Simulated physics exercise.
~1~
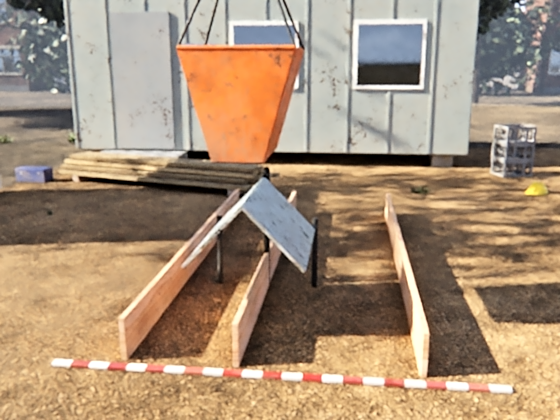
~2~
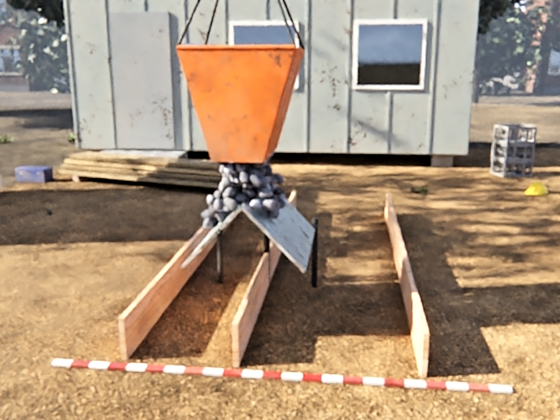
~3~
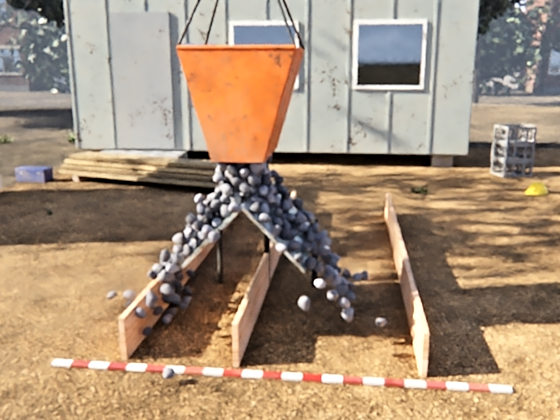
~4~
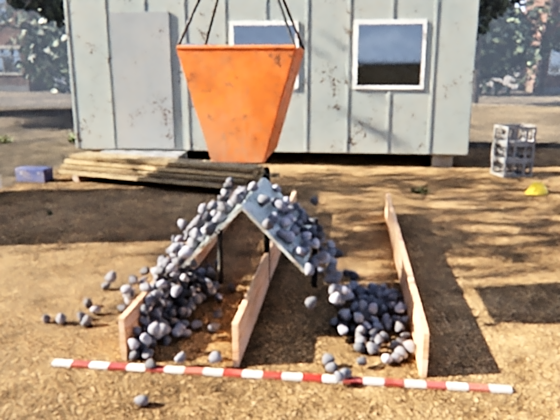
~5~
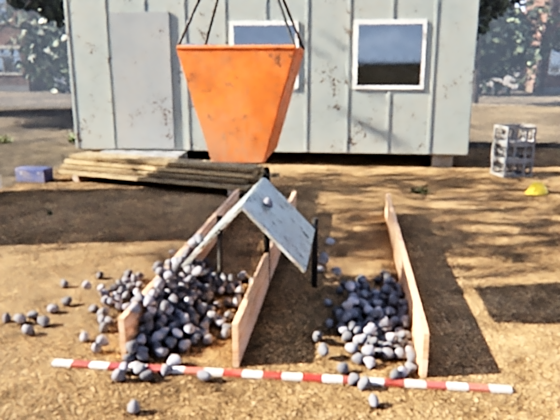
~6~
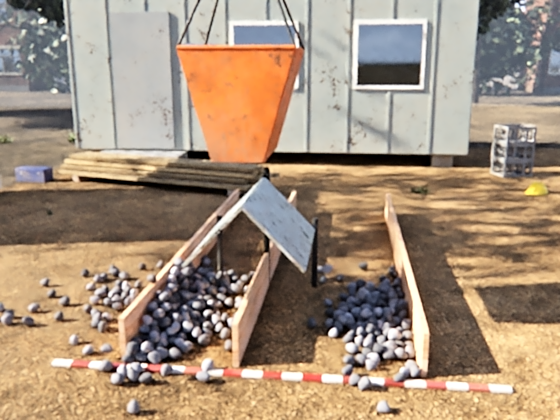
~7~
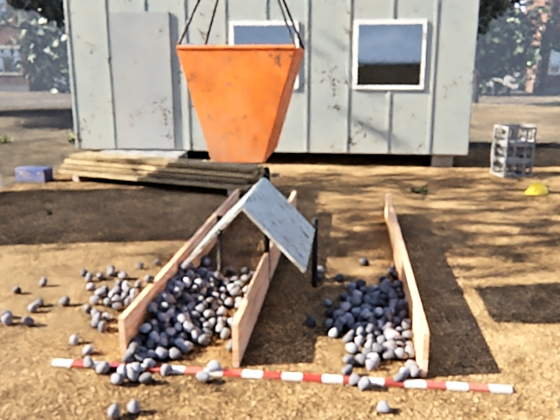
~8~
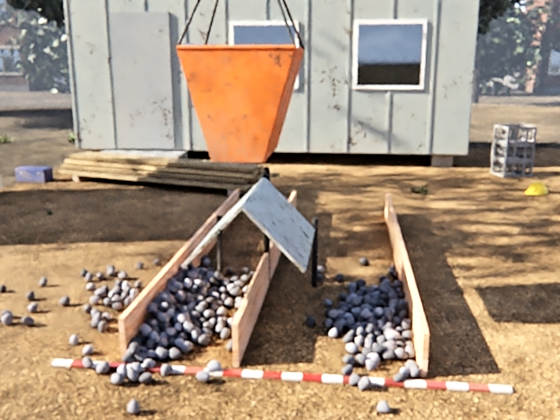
Round grey stones poured from the bottom of a hanging orange skip onto a peaked steel roof and tumbled down both sides, settling between the wooden planks, with more in the left bay than the right and some scattered farther left.
